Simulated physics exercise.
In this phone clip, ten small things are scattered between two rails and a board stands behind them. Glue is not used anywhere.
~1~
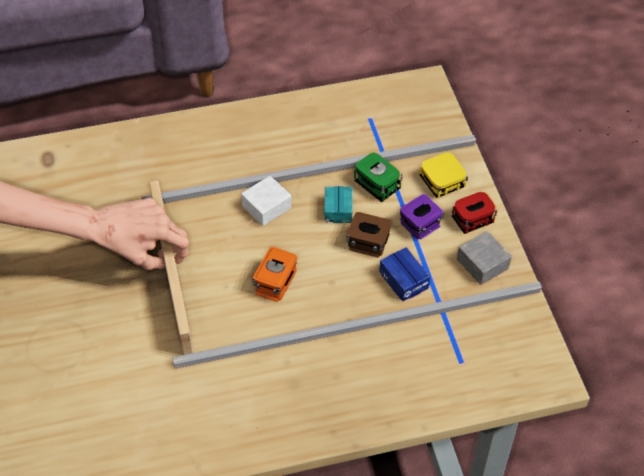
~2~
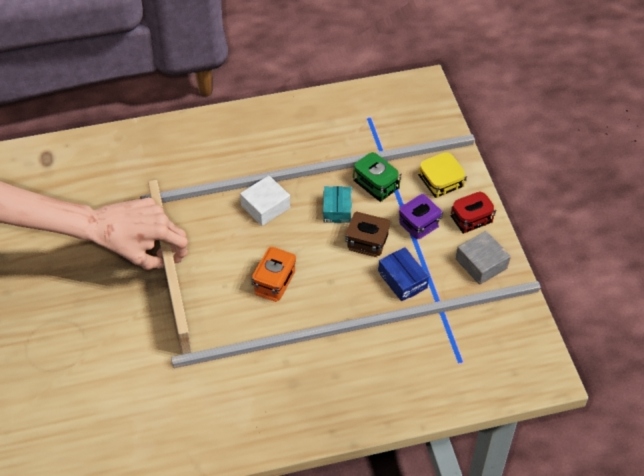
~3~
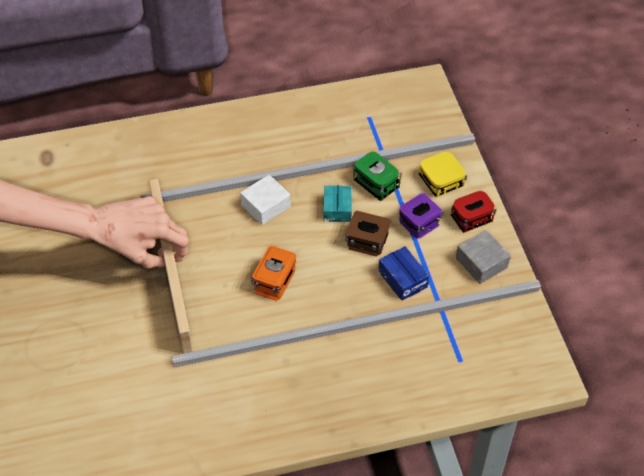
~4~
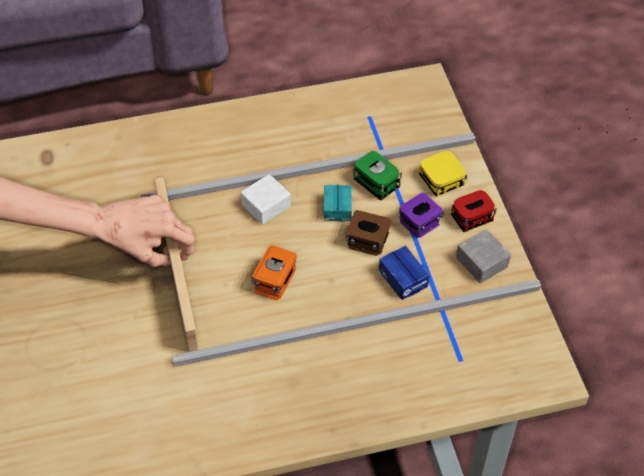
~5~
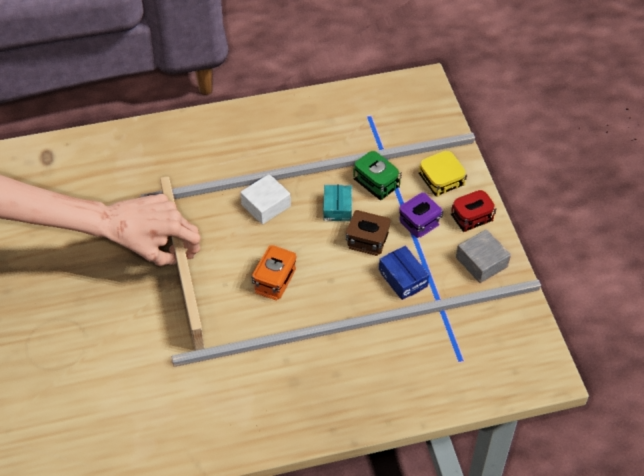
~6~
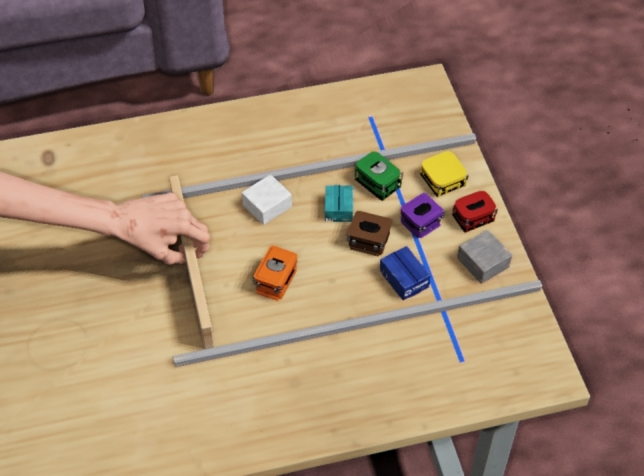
At the start, a hand holds a wooden board upright behind several small coloured cases and blocks scattered between two grey rails on a table, some near a blue line. After staying still briefly, the hand slides the board slightly right, while the small items remain in place.
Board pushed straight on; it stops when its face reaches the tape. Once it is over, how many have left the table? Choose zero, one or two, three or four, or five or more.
One or two of them have left the table.
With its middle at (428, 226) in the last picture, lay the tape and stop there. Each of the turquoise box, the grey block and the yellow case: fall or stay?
The turquoise box holds on; the grey block stays on; the yellow case drops off.
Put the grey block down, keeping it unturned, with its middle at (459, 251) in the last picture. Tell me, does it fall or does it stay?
From that start the object is safe.
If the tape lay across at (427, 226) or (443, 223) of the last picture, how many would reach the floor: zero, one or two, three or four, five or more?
Falls: Just one or two; three or four.
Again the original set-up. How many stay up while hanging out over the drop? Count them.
The count is 1.
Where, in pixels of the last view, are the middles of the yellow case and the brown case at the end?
You'll find the first one at (486, 170) and the second at (457, 213).
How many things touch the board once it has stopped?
Counting them up gives 3.
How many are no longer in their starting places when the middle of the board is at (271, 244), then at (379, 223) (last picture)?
Counts: 2 / 9.
Soon after, none off yet; red case at rest near (474, 211); grey block at rest near (484, 257); yellow case at rest near (444, 174).
In the end, the number that fall off is one or two; gone, red case.
